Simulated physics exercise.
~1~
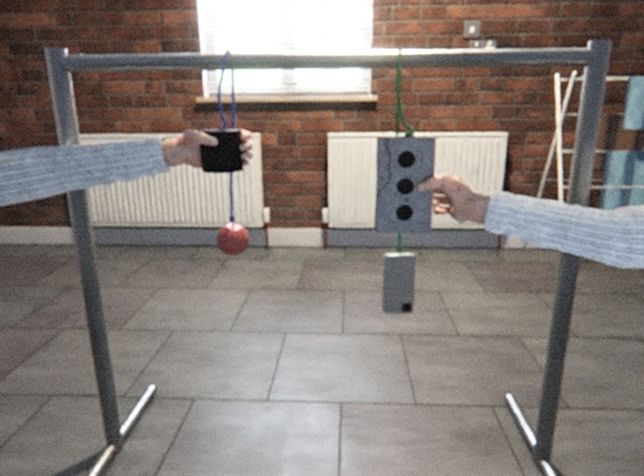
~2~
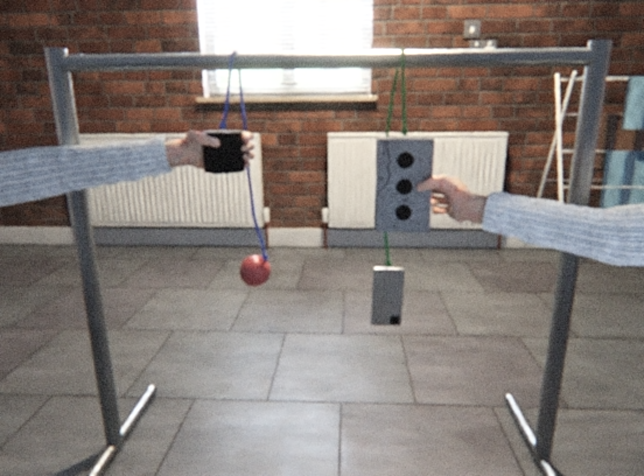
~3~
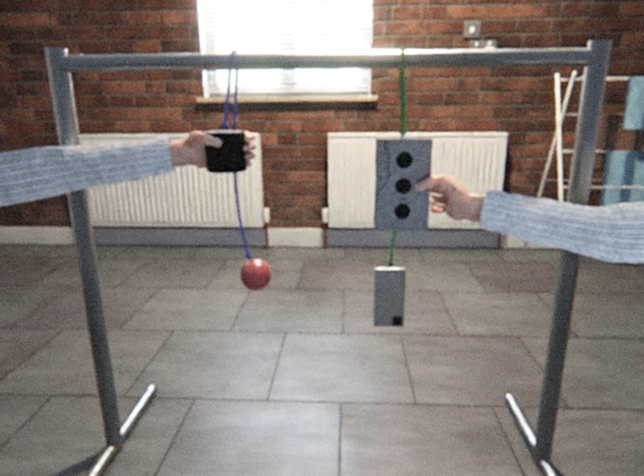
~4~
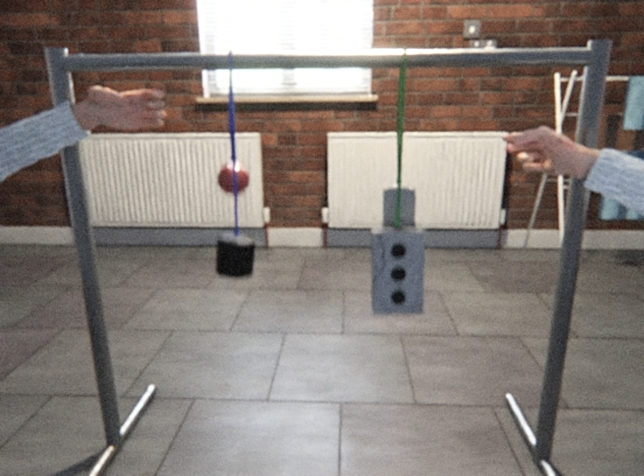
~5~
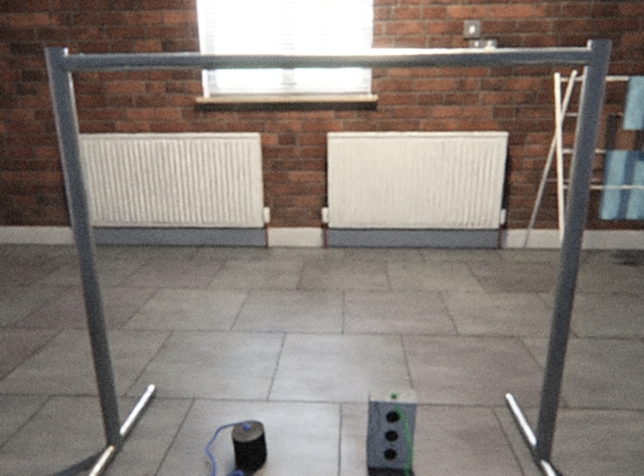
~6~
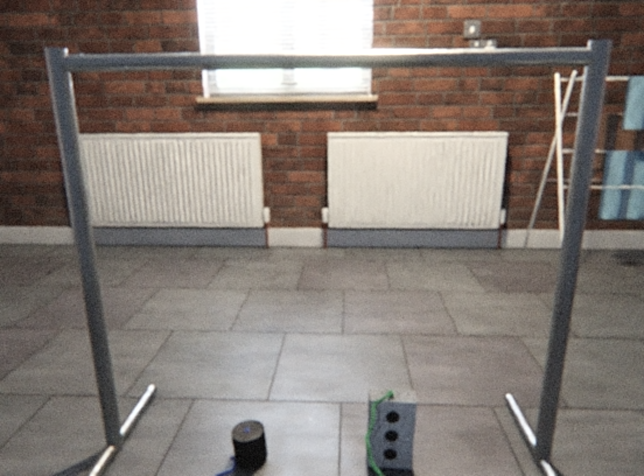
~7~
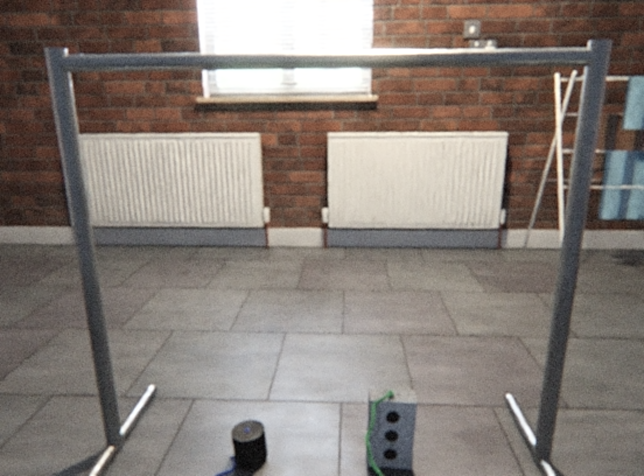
Two hands held a black cylinder and a grey block with dark holes on cords looped over a rail, a red ball and a grey slab dangling beneath, then let go, and the cylinder and block dropped to the tiled floor and stayed there.
